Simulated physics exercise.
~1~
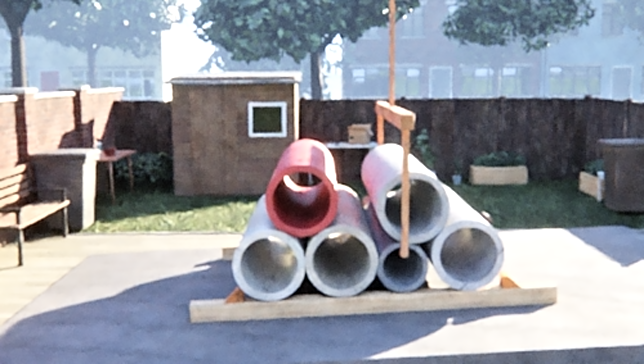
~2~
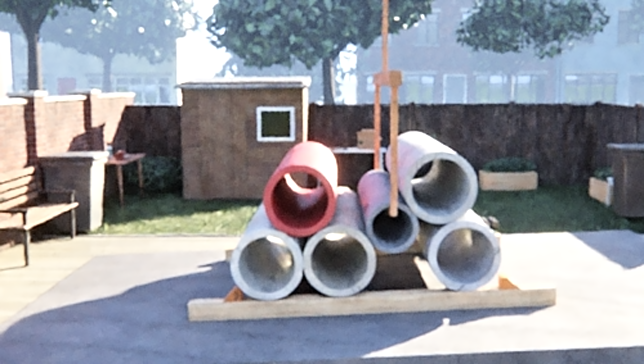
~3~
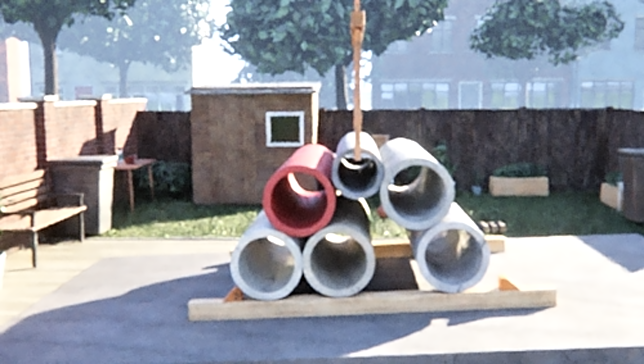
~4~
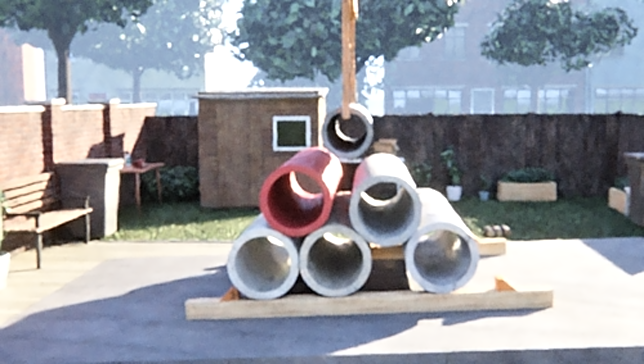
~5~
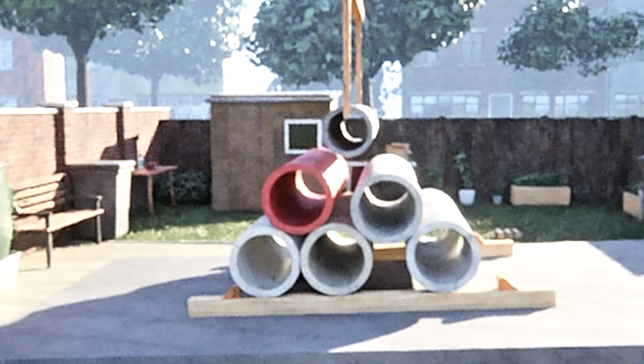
A stack of thick concrete pipes, seen end-on and almost straight on, sits on timber bearers in a sunny paved yard, with a bench and brick wall at left and a shed and dark fence behind. One pipe, at upper left, is red; the rest are grey. An orange hook lifts a small pipe from the bottom row, pushing up the grey pipe at upper right. As it rises between the upper pipes, the grey pipes on the right shift leftward and settle. The small pipe ends hanging above the stack, with the red one still in place.
